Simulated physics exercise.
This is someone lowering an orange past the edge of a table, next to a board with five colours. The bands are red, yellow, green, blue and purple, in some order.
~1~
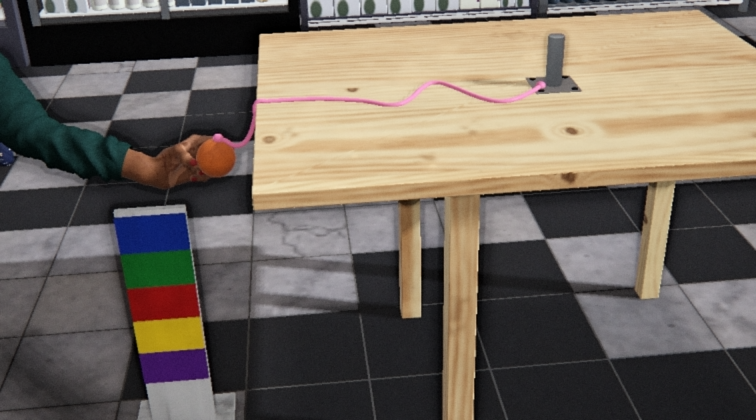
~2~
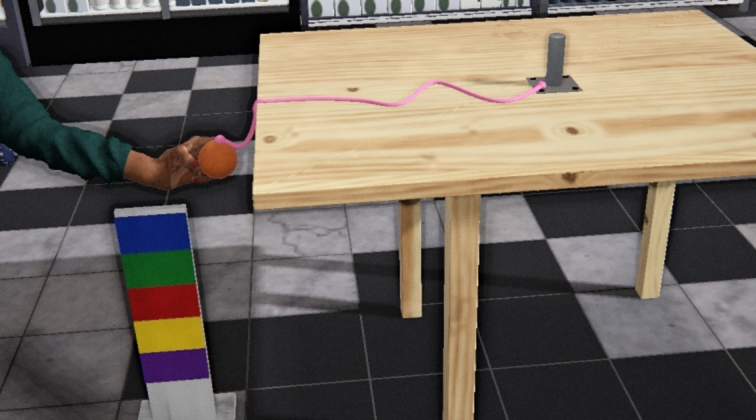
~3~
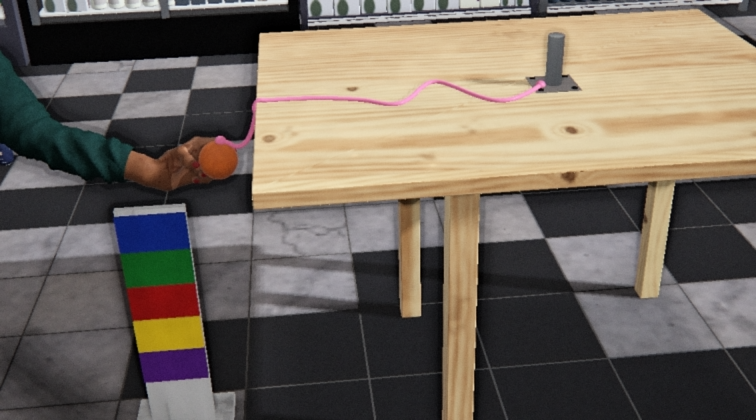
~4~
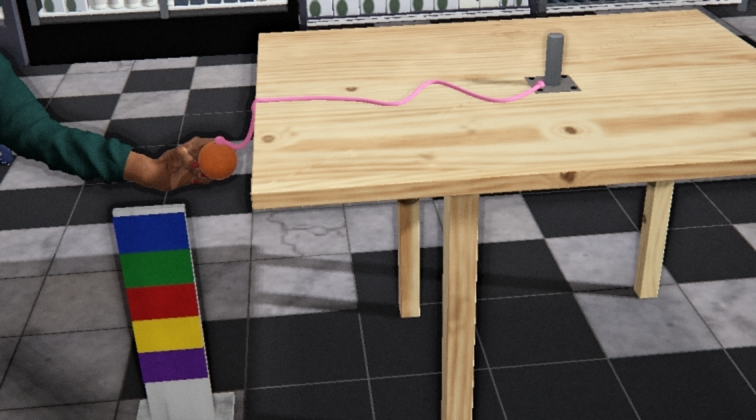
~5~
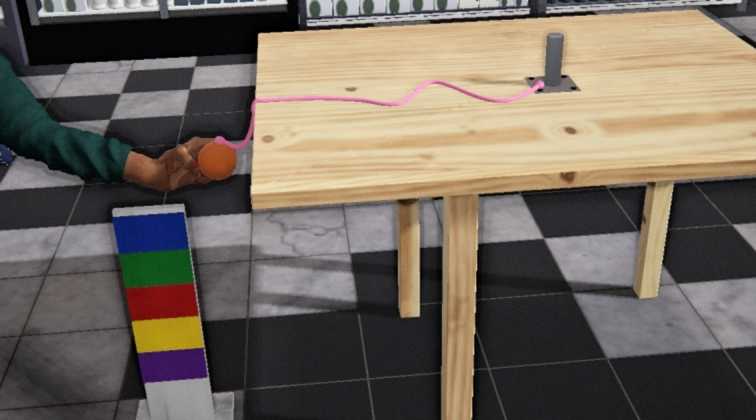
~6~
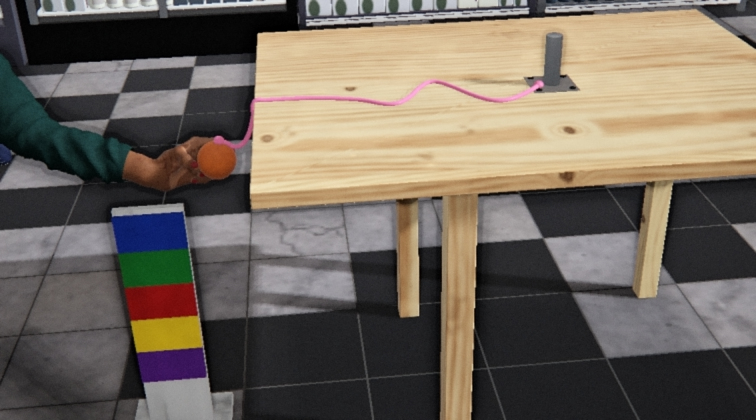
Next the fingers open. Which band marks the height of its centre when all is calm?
At green.
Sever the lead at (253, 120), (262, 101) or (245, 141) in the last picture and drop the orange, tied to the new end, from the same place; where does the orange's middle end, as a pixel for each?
About (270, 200), (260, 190) and (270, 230).
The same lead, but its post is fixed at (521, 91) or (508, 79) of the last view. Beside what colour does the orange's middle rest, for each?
One after the other, red; red.
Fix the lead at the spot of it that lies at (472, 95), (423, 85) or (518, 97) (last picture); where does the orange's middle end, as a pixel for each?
Near (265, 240), (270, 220) and (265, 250).
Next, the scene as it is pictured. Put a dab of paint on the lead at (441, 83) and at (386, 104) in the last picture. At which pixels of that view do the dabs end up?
Near (401, 93) and (310, 99).
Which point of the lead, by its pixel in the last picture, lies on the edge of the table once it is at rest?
At (330, 98), roughly.
Soon after, orange near (237, 258); level with green.
After that, orange near (297, 250); level with green.
And then, orange near (264, 258); level with green.
In the end, orange near (264, 258); level with green. Its centre hangs level with the green band.
